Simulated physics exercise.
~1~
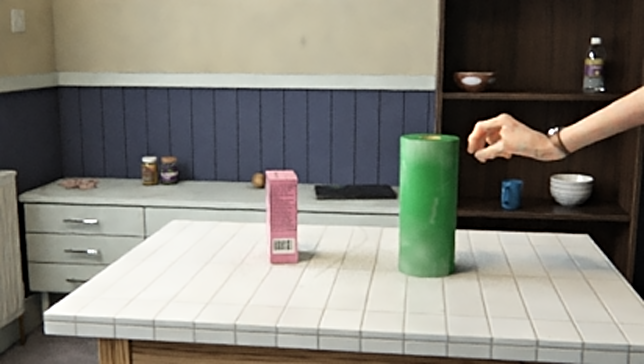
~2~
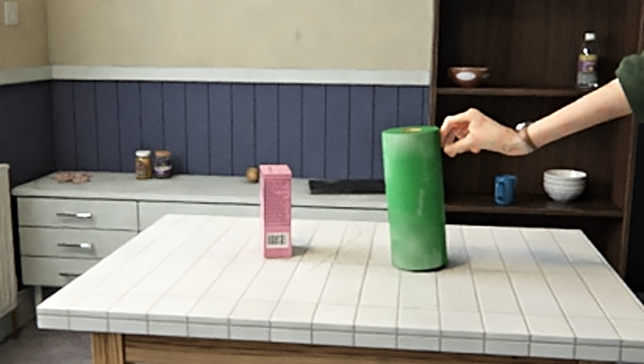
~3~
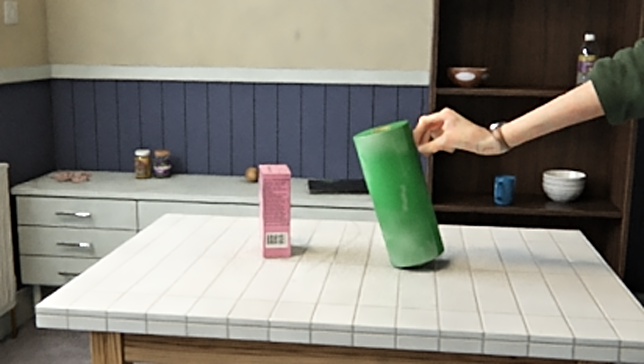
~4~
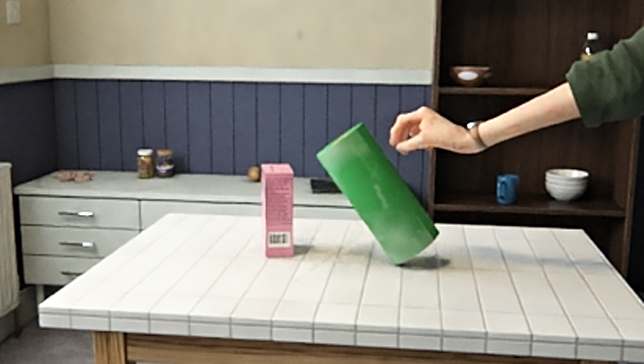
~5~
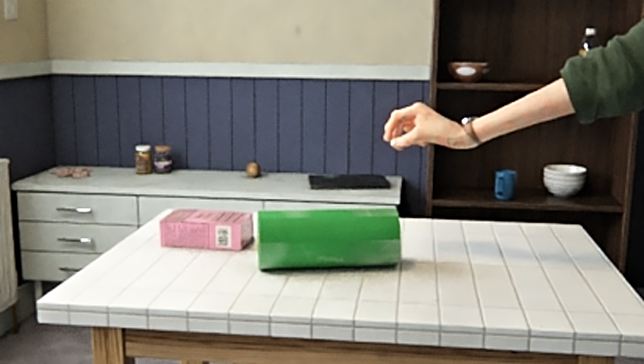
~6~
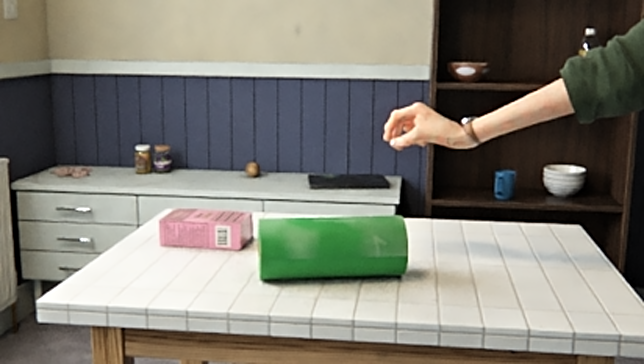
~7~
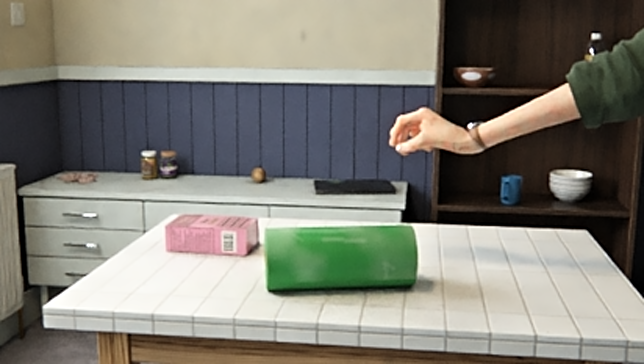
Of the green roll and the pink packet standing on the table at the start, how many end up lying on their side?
Two of them do. Both the green roll and the pink packet are lying on their sides at the end.
